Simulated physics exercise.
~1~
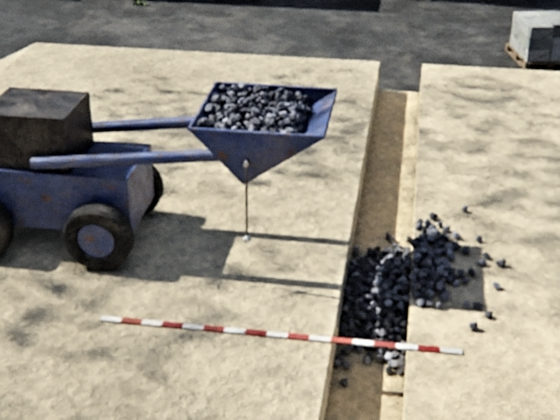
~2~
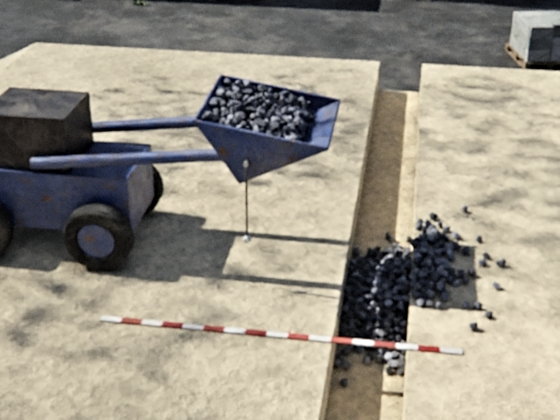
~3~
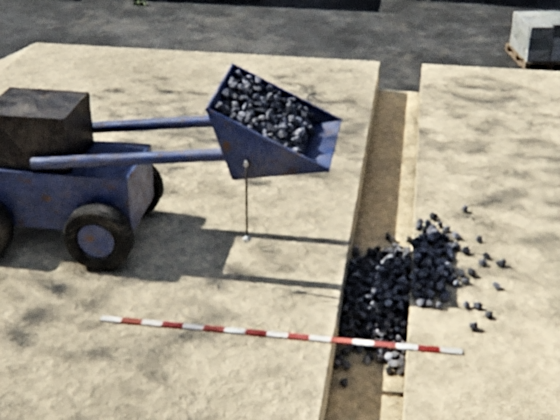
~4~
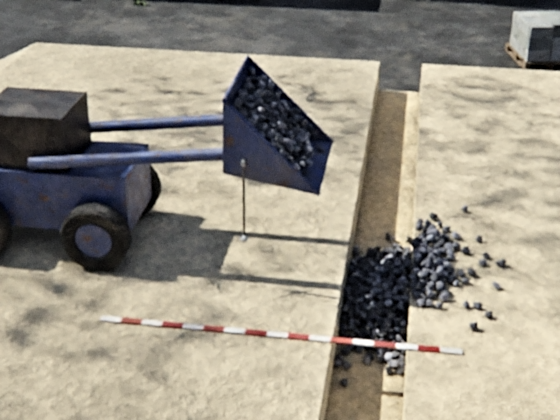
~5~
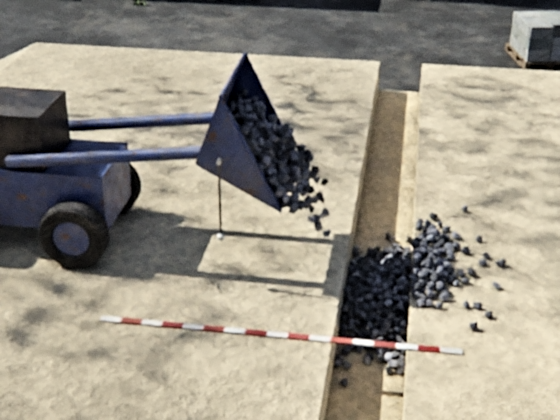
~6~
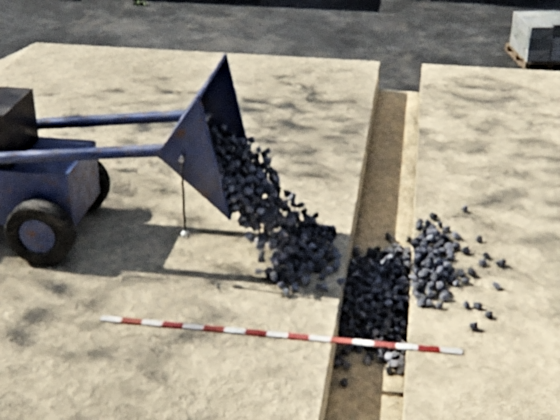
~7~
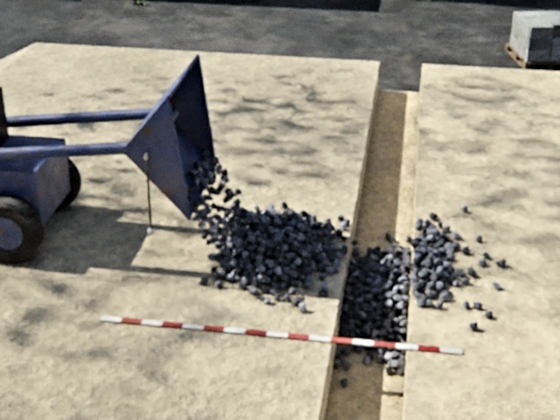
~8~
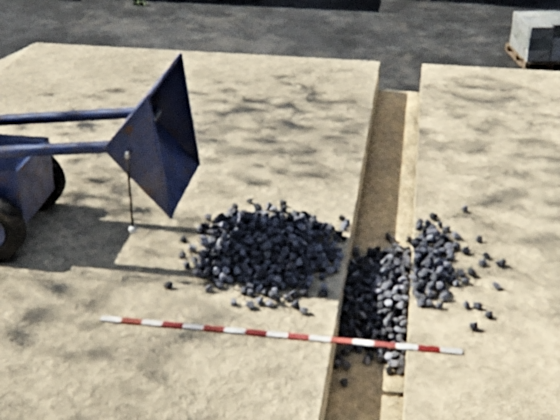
Blue loader tipping its bucket and backing left, spilling dark stones into a heap just short of a partly filled trench.
